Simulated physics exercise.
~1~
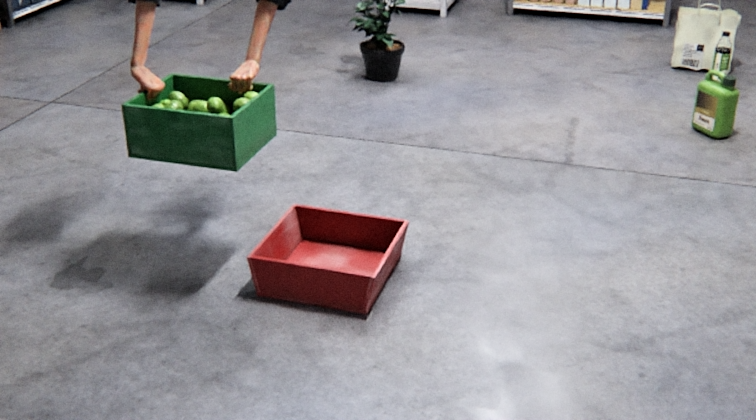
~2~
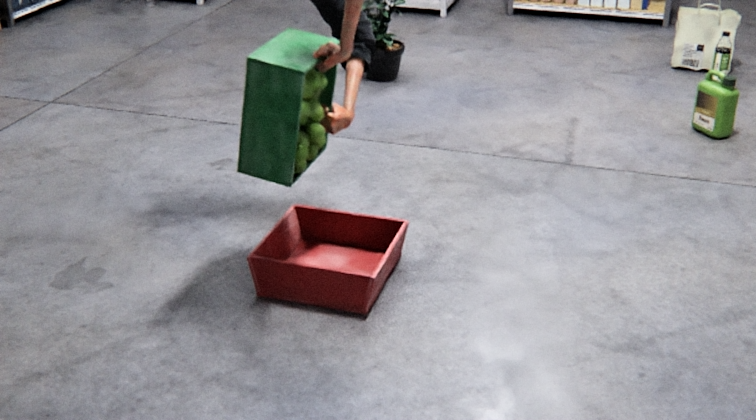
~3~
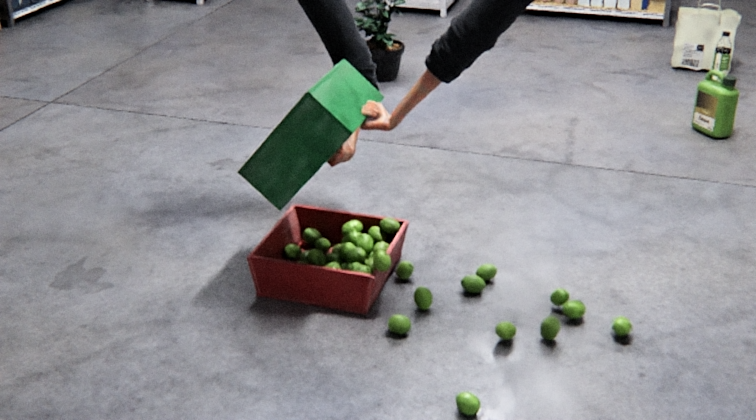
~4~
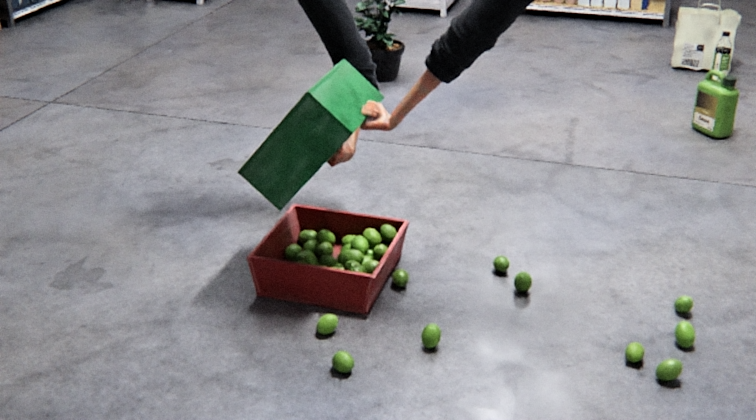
A pair of hands tipped a green box of limes over a red tub on the concrete floor, and while most of the fruit landed in the tub, a smaller share spilled out and rolled away to the right across the ground.
